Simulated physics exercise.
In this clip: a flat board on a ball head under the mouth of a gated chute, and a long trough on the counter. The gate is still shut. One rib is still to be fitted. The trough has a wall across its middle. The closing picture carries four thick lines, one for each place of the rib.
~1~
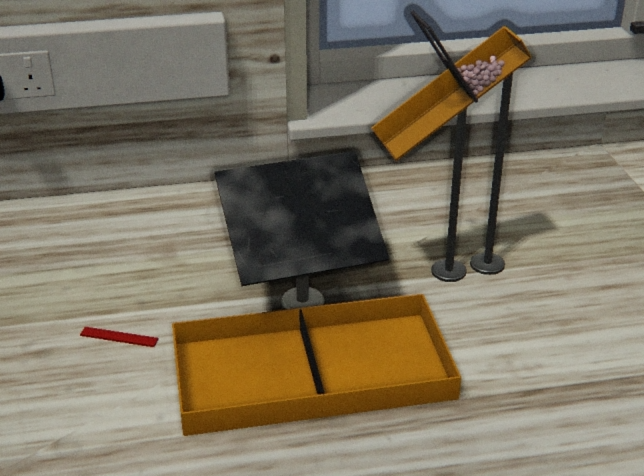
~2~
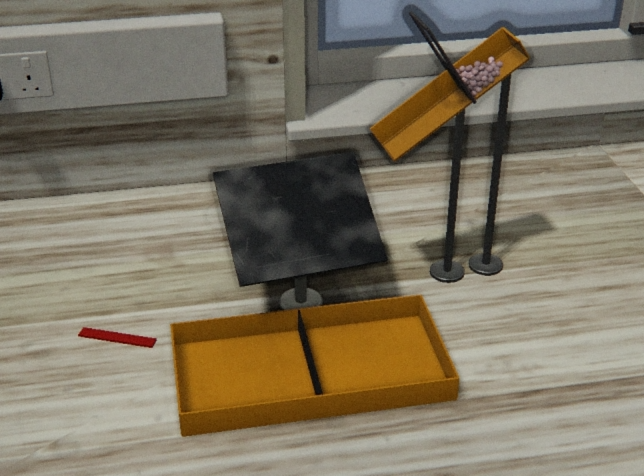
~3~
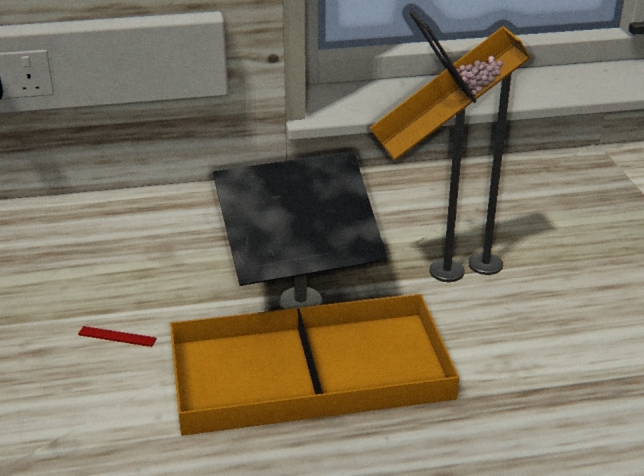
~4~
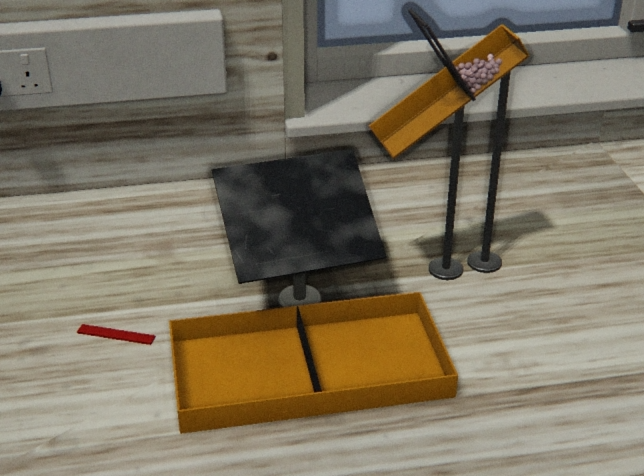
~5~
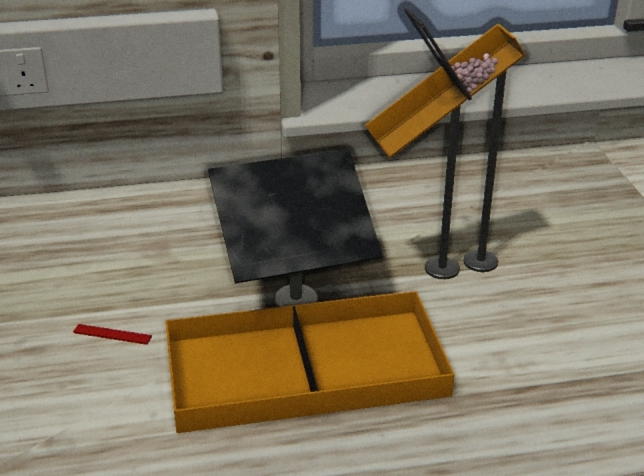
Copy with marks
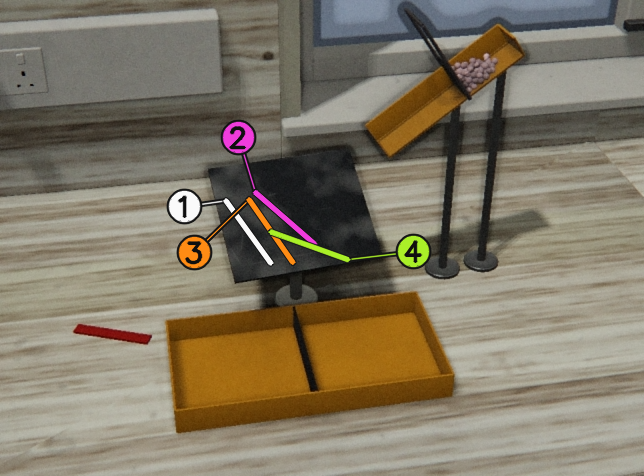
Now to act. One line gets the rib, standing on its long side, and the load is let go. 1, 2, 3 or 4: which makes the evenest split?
Use line 1.
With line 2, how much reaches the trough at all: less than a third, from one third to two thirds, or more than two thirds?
Line 2 gives more than two thirds.
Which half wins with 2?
Right.
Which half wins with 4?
The right half.
On the marked copy, line 1 from (226, 200) to (270, 263); line 2 from (255, 192) to (314, 243); line 3 from (249, 199) to (292, 262); line 4 from (271, 232) to (347, 259).
With 1, of what is caught, roughly two thirds in the left half, roughly a third in the right.
With 2, of what is caught, about a tenth in the left half, almost all in the right.
With 3, of what is caught, about a tenth in the left half, the larger part in the right.
With 4, of what is caught, roughly a quarter in the left half, the larger part in the right.
